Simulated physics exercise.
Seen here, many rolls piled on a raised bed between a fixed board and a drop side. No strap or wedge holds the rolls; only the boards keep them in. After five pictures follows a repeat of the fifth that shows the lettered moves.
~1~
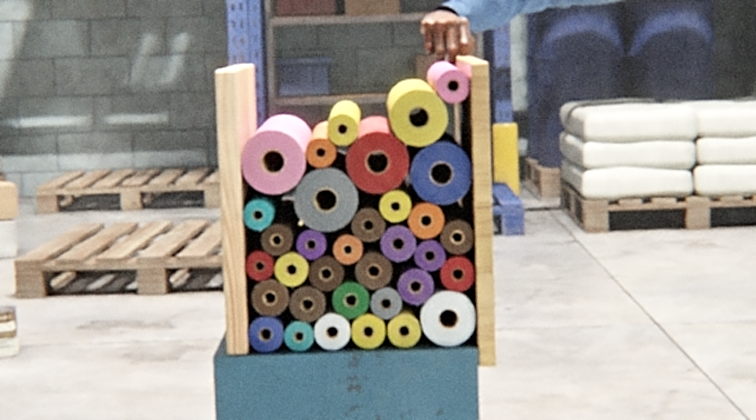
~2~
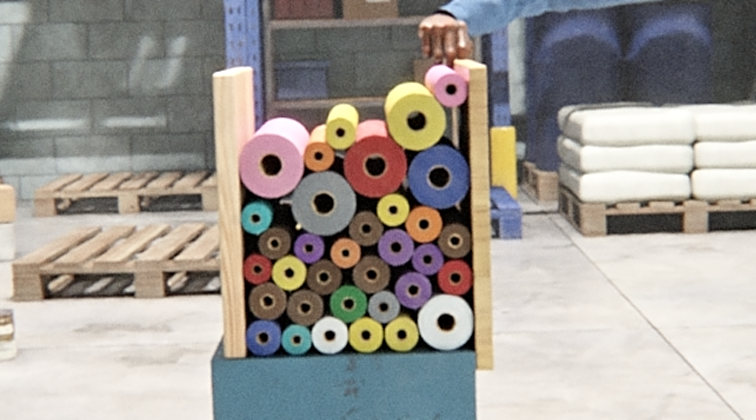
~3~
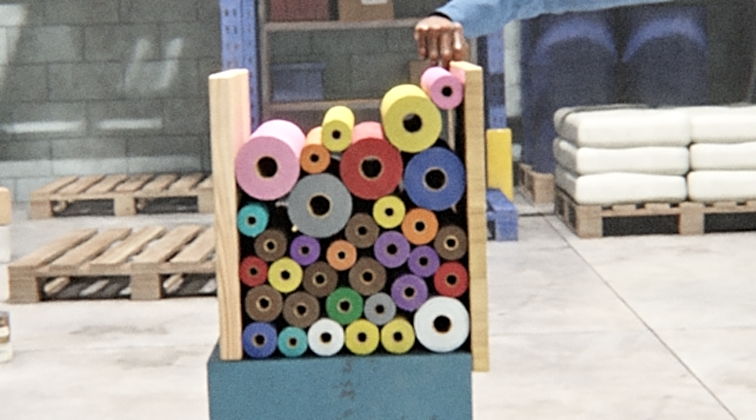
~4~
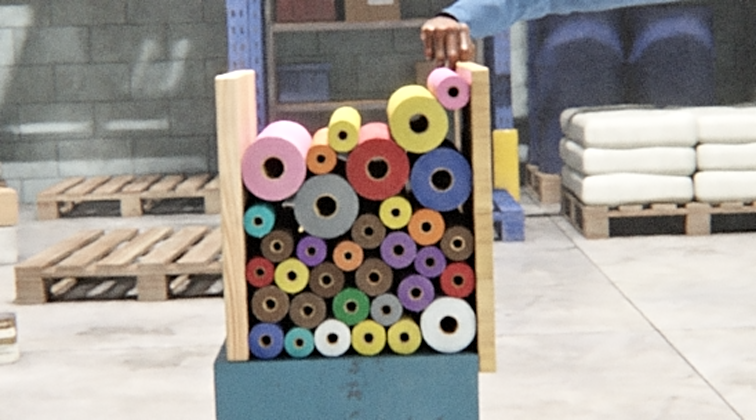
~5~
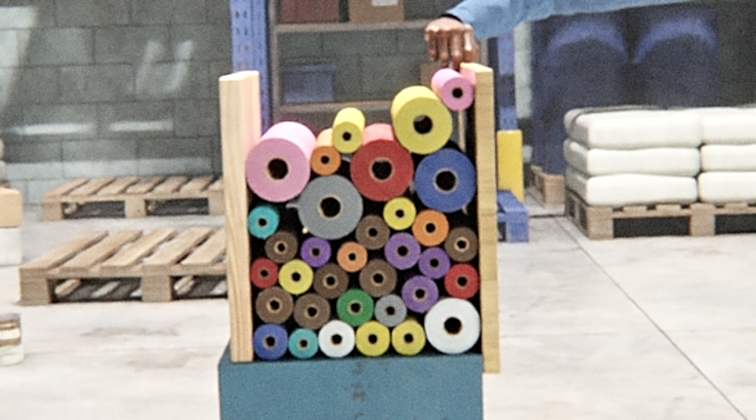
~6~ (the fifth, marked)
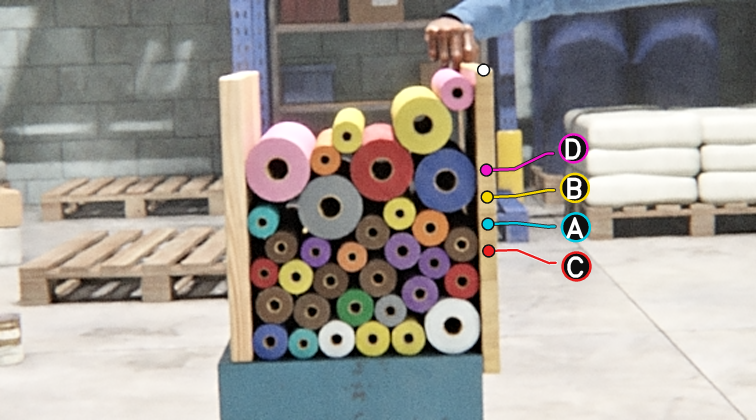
A hand rests atop the right board beside stacked colourful rolls, and nothing noticeably moves.
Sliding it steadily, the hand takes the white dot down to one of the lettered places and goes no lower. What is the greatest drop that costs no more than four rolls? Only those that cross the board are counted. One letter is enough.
Slide it to C.
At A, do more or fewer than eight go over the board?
At A, fewer than eight.
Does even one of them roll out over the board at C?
At C: Yes.
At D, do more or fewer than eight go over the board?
At D, fewer than eight.
On the marked copy, A at (488, 224); B at (487, 197); C at (489, 251); D at (487, 170); the white dot at (484, 70).
Taking C. A third of the way, top of the board (476, 148).
Two thirds of the way, top of the board (479, 234).
When it is over, top of the board (479, 250), three out over the board.
As for the rest, A one out over the board; B one out over the board; D one out over the board.
